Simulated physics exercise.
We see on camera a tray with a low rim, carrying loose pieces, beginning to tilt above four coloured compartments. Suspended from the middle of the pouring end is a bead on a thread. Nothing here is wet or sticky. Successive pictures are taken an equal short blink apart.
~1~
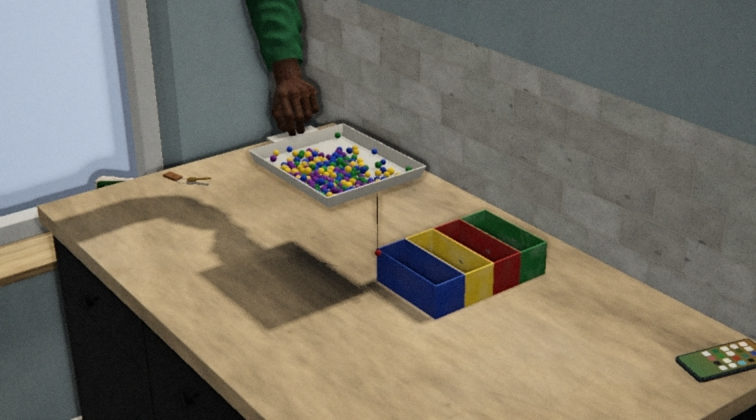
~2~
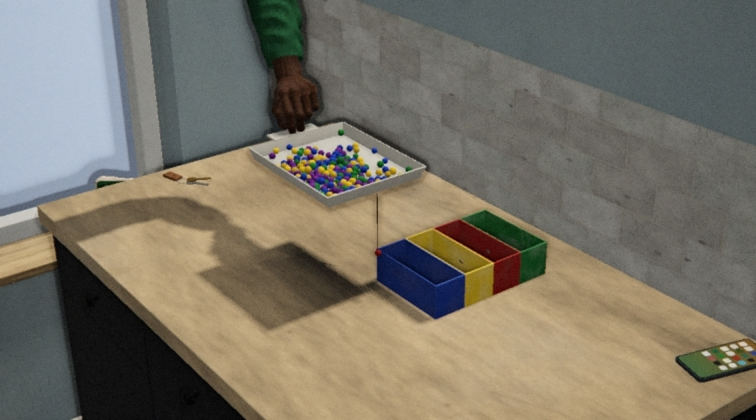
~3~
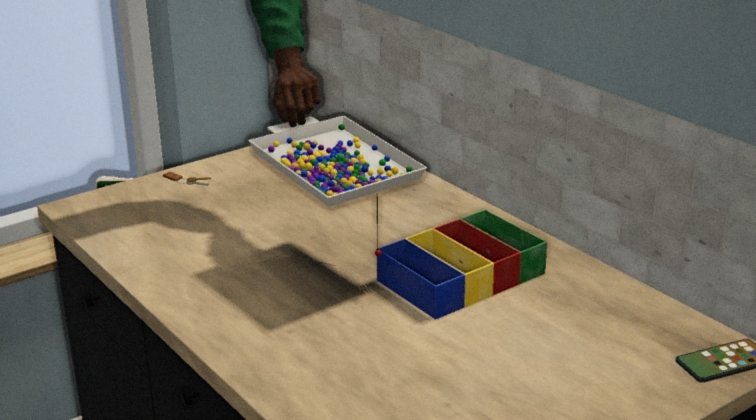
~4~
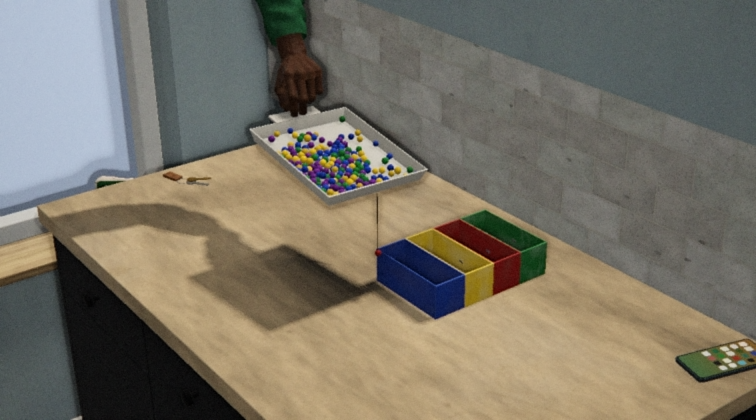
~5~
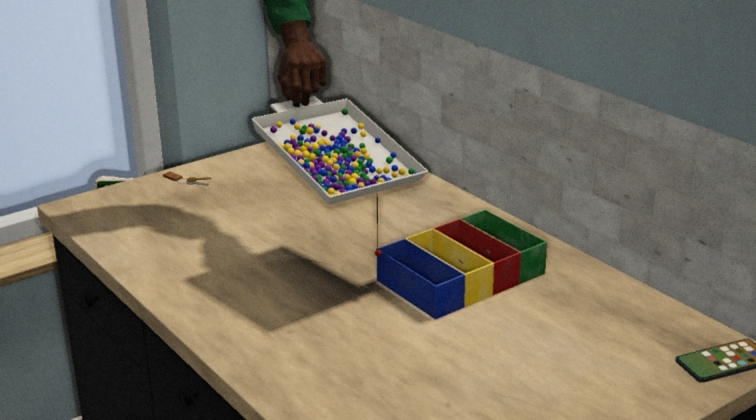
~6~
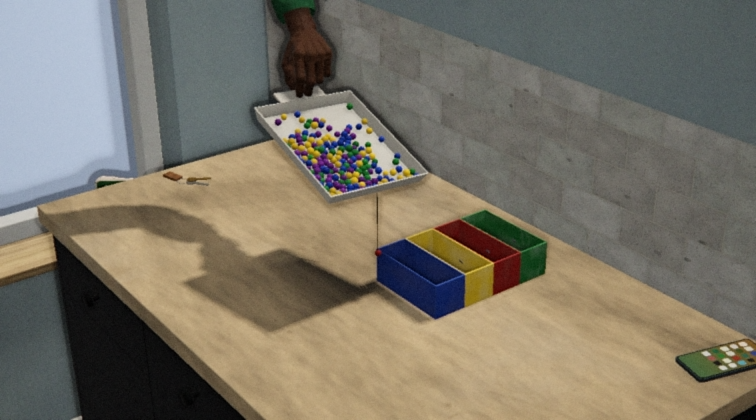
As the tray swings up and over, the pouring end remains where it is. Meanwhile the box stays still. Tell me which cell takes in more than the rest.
I would say the blue cell.
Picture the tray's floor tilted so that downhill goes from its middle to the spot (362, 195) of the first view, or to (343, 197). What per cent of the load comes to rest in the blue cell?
The first try gives close to 10 percent; the next gives 0 percent.
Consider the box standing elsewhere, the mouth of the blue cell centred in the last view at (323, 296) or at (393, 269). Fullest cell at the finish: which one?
The answer is the green one for the first try and the yellow one for the second.
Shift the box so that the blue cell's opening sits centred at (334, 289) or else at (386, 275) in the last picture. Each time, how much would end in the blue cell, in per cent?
First position: Some 0 %; second position: Some 20 %.
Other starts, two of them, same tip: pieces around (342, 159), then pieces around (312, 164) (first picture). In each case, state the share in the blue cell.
About 40 %, then about 40 %.
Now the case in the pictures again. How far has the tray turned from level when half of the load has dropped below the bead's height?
It sits at roughly 85°.
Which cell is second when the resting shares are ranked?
Next after the leader comes that yellow cell.
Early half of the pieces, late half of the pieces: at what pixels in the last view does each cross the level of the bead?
Points: About (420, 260), then about (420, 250).
Soon, tray tipped steeply; most on the tray; a stray few in the blue cell; a stray few in the yellow cell; about a quarter falling or outside the box.
A while on, tray tipped past a quarter turn; a stray few on the tray; about a third in the blue cell; about a quarter in the yellow cell; a stray few in the red cell; about a third falling or outside the box.
Towards the end, tray tipped past a quarter turn; about a third in the blue cell; about a quarter in the yellow cell; a stray few in the red cell; about a third falling or outside the box.
Finally, tray tipped past a quarter turn; about a third in the blue cell; about a quarter in the yellow cell; a stray few in the red cell; none in the green cell; about a third outside the box.
